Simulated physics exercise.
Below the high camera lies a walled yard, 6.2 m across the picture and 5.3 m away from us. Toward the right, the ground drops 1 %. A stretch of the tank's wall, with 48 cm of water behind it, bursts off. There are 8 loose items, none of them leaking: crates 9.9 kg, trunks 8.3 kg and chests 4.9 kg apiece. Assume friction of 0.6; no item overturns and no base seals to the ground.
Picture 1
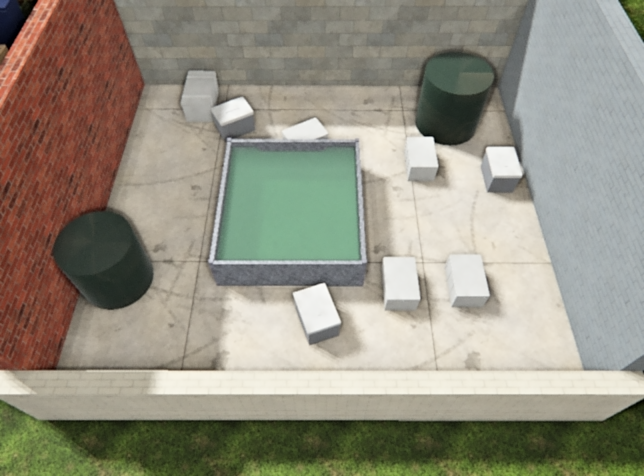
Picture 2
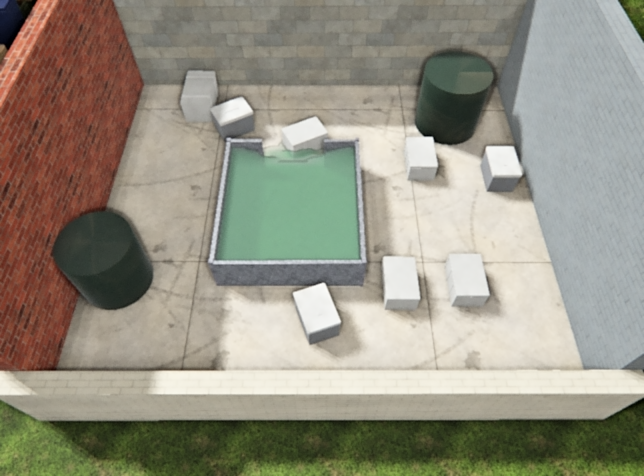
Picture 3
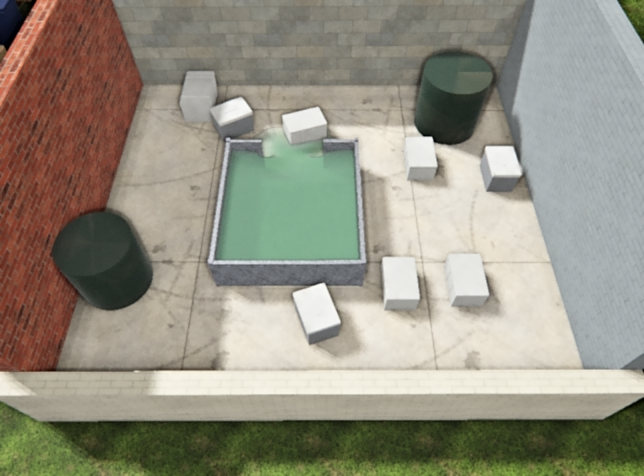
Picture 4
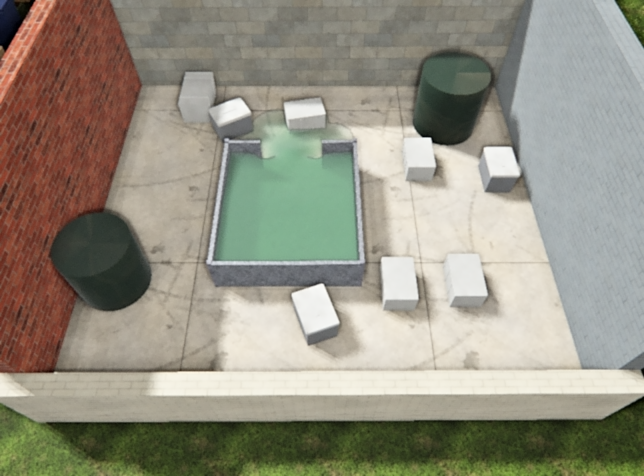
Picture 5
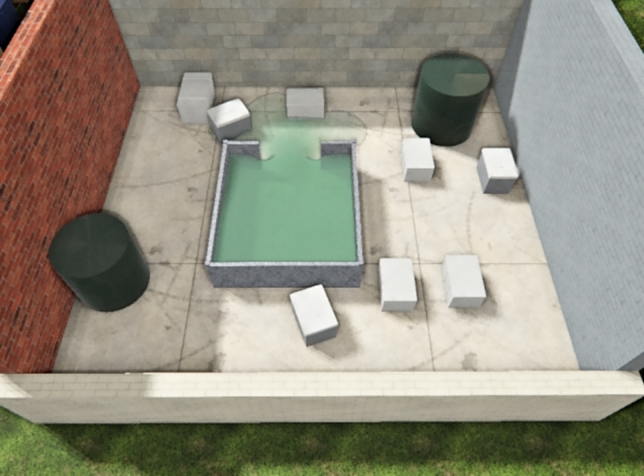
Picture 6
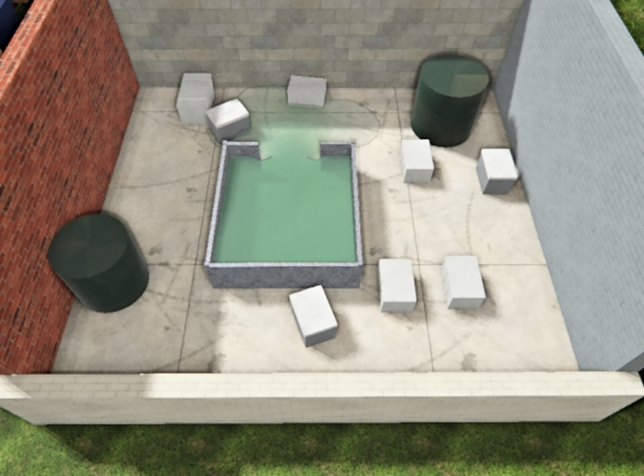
A square tank of green water in a walled yard broke open along its back edge, and the water spilled out, pushing one pale block back toward the rear wall while the other blocks stayed put.
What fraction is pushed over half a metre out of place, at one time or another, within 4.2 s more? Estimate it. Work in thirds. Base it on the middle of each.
The share is between one third and two thirds.
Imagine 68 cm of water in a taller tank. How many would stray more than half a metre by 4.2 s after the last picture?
In that case the number is 5.
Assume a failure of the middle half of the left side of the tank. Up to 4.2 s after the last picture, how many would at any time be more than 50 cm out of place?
Result: 2.
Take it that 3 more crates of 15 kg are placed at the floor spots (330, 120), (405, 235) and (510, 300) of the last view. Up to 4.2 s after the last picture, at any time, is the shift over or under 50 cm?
In the order asked: Above the mark; below the mark; below the mark.
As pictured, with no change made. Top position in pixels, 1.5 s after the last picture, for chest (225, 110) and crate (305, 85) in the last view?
I'd say close to (194, 103) and close to (329, 72).
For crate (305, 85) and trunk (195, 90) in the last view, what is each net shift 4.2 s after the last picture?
Distances: 300 cm; 250 cm.
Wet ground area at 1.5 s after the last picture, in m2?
Some 11.5 m2 of it.
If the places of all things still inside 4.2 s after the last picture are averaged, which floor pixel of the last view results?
That lands at roughly (368, 222).
Then, 0.4 s after the last picture 1 of 8 are over 50 cm from their spots; 1 afloat.
Then, 1.5 s after the last picture 3 of 8 are over 50 cm from their spots; 1 afloat.
Then, 2.8 s after the last picture 3 of 8 are over 50 cm from their spots; 1 afloat.
Then, 4.2 s after the last picture 4 of 8 are over 50 cm from their spots, and 4 have been at some point; 3 afloat.
